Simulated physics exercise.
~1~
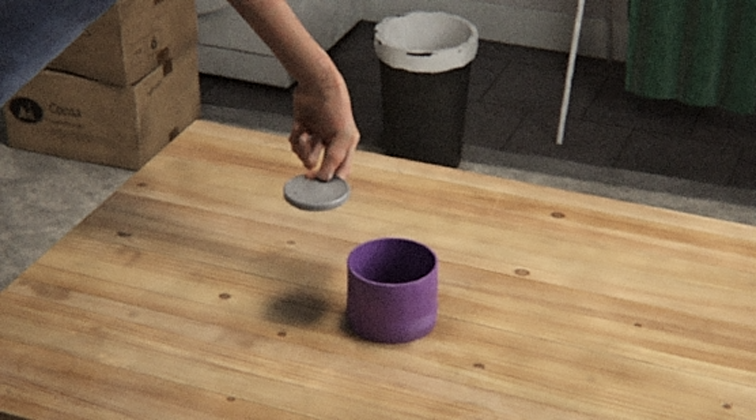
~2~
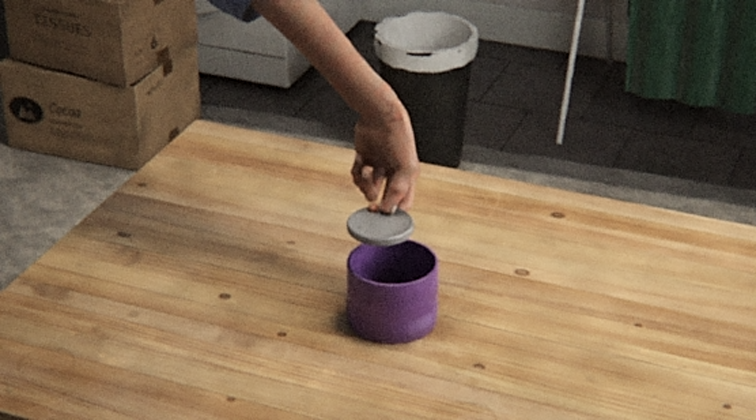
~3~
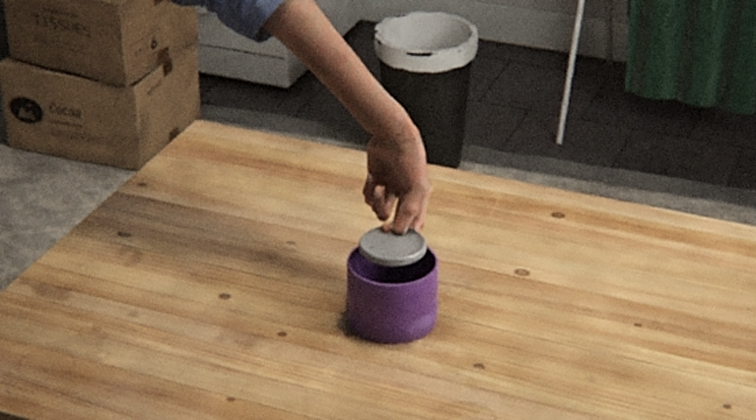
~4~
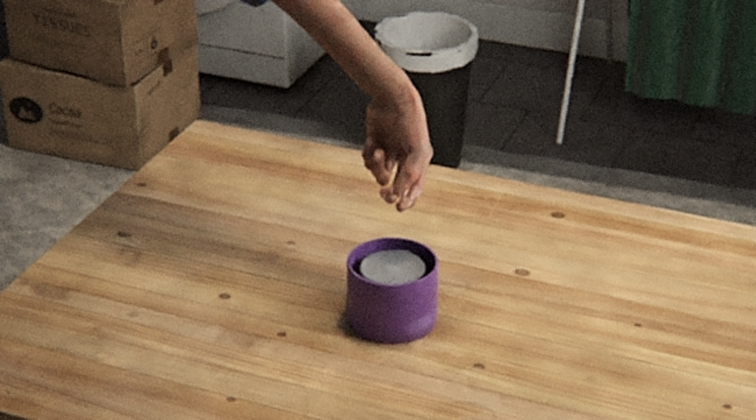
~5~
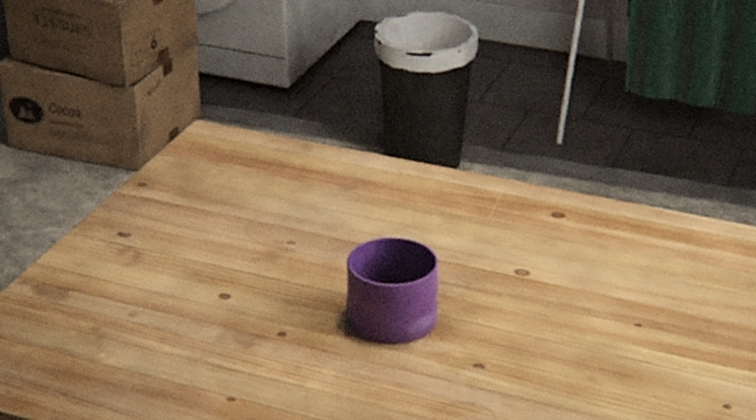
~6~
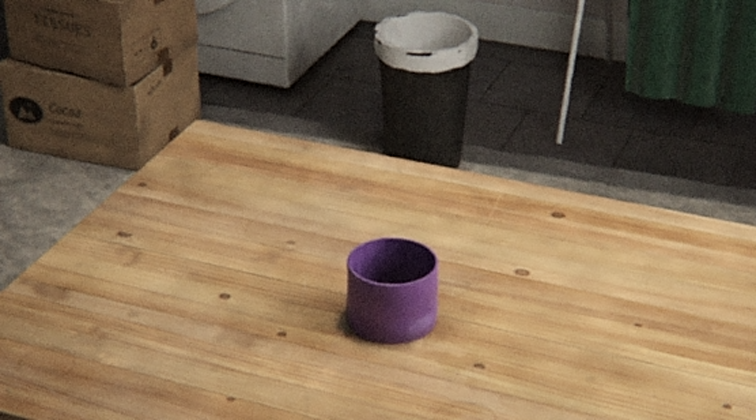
A bare forearm with a pushed-up blue sleeve reaches in from the upper left over a pale wooden table, seen from above at an angle, with a hand pinching a flat grey coaster. A purple cylindrical pot stands open near the middle, while cardboard boxes, a black bin with a white liner and a green curtain fill the background. The hand carries the coaster right and down over the pot and lowers it to the mouth. The fingers let go and draw back as the coaster sinks within the rim. It drops inside, leaving the pot upright with no coaster visible.
